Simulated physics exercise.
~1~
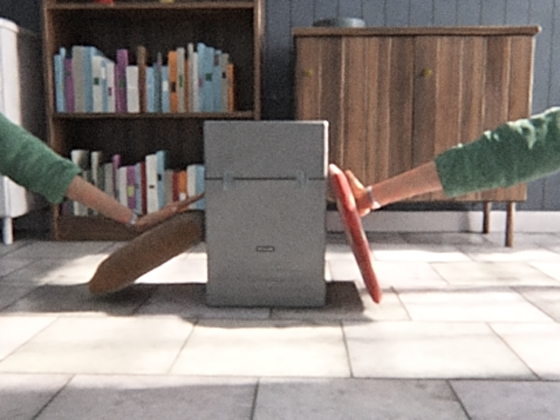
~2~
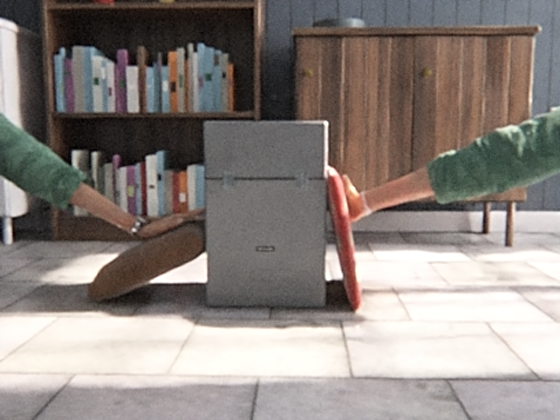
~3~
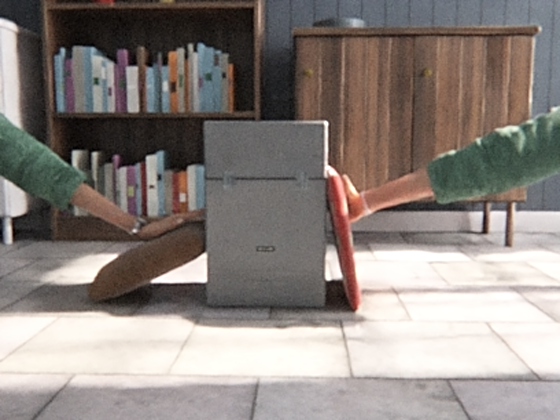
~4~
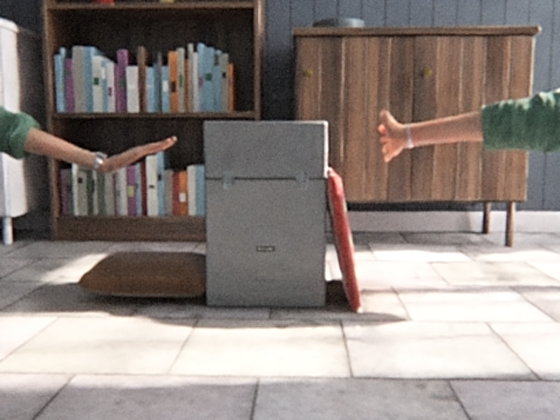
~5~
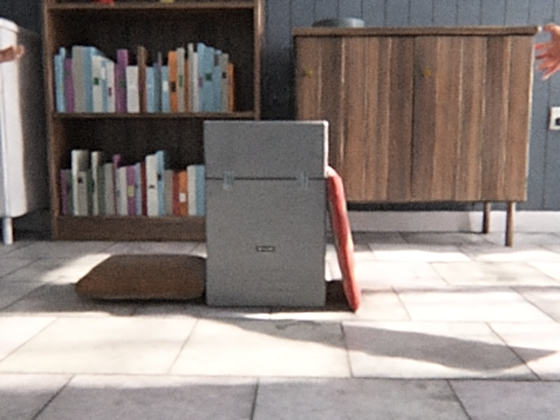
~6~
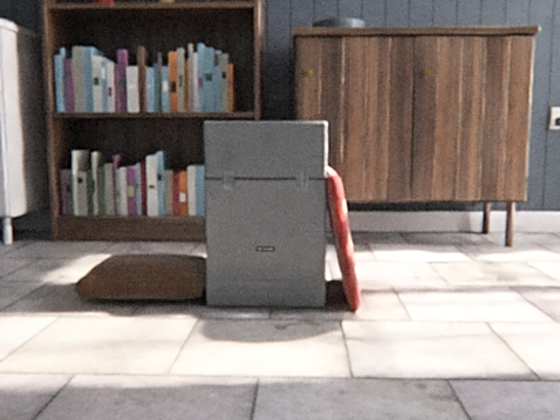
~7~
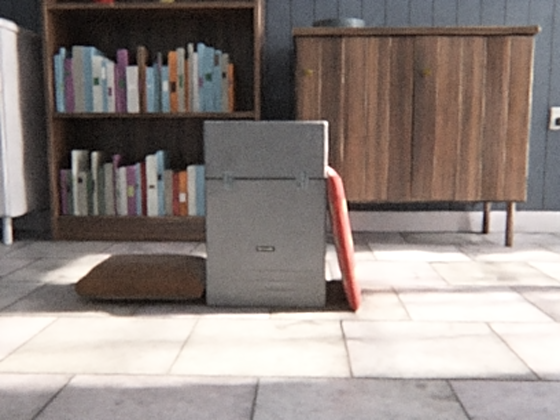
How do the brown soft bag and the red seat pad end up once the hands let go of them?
The brown soft bag slides down and lies flat on the floor to the left of the grey chest. The red seat pad keeps leaning against the chest's right side.
